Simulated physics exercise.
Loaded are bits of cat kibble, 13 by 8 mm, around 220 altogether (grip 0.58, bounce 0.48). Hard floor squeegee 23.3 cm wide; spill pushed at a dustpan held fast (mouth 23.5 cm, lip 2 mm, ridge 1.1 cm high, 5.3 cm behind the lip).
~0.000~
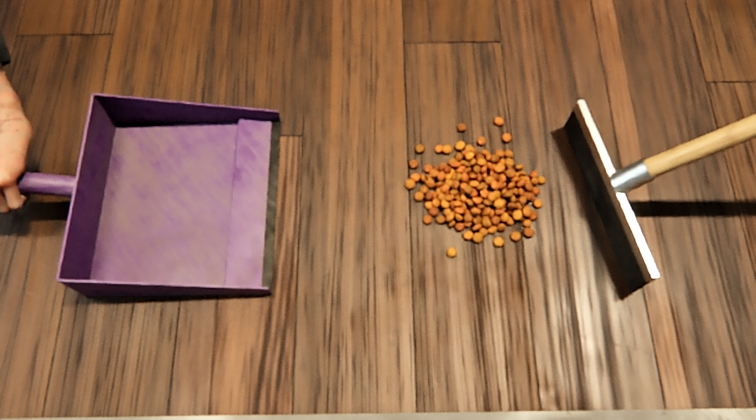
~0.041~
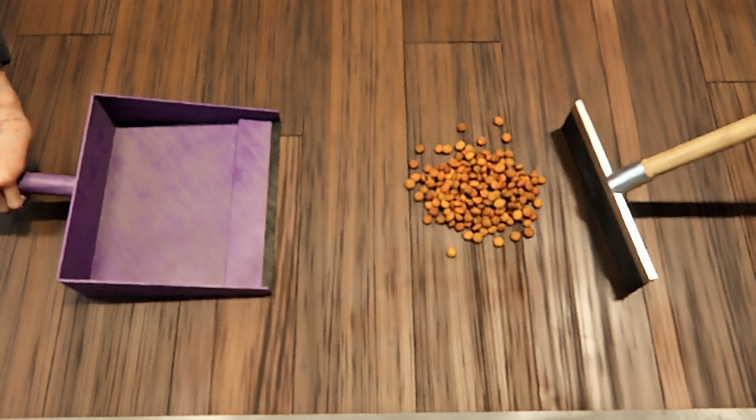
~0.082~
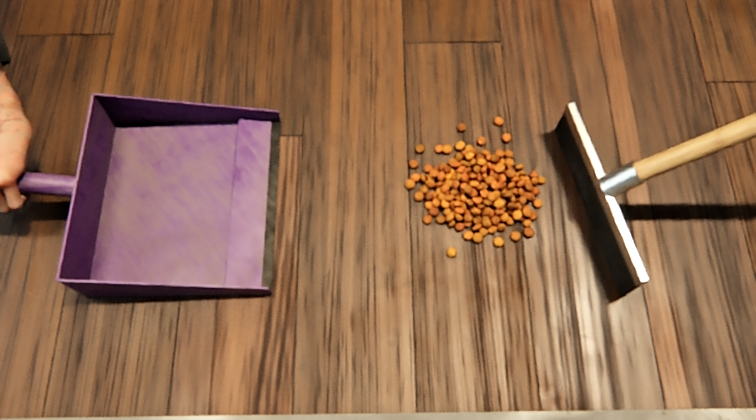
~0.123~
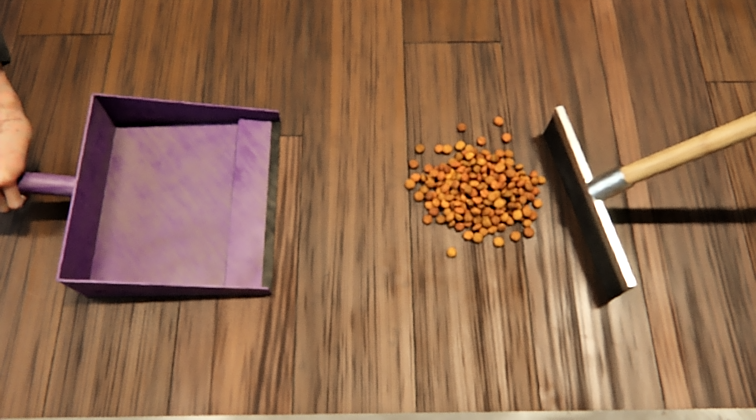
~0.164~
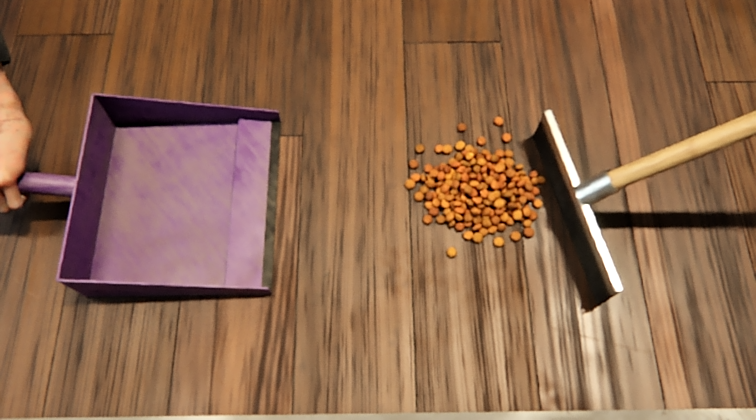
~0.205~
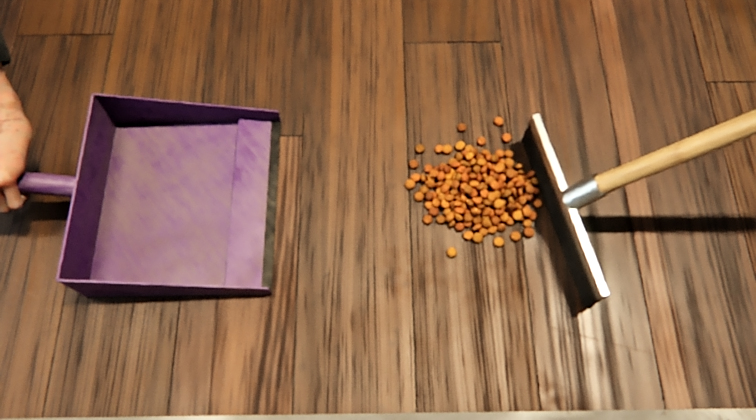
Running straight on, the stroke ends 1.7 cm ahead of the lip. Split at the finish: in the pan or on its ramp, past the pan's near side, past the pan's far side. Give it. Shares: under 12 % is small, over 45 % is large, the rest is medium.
Pan: A medium share; near side: A medium share; far side: A small share.
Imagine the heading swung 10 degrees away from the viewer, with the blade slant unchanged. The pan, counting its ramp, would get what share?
Around 35 %.
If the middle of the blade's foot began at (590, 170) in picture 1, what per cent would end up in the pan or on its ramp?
Something close to 30 percent.
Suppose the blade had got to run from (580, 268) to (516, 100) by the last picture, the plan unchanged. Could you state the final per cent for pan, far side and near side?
Pan 20 % / far 5 % / near 0 %.
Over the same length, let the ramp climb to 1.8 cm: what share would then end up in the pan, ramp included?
That would give something like 20 per cent.
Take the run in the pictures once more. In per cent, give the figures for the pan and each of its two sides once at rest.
Final shares - pan: 25%, near side: 20%, far side: 0%.
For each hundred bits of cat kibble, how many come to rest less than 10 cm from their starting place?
It comes to near 20 percent.
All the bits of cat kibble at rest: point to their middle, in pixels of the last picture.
Close to pixel (284, 248).
After 0.59 s, middle of the blade 20 cm from the lip; 0 % over the lip, far side 0 %, near side 0 %.
Then, at 0.85 s, middle of the blade 11 cm from the lip; 0 % over the lip, far side 0 %, near side 10 %.
After 1.22 s, middle of the blade 4 cm from the lip; 25 % over the lip, far side 0 %, near side 20 %.
By 1.7 s all is still; pan 25 %, near side 20 %, far side 0 %, in front of the lip or behind the blade 55 %.
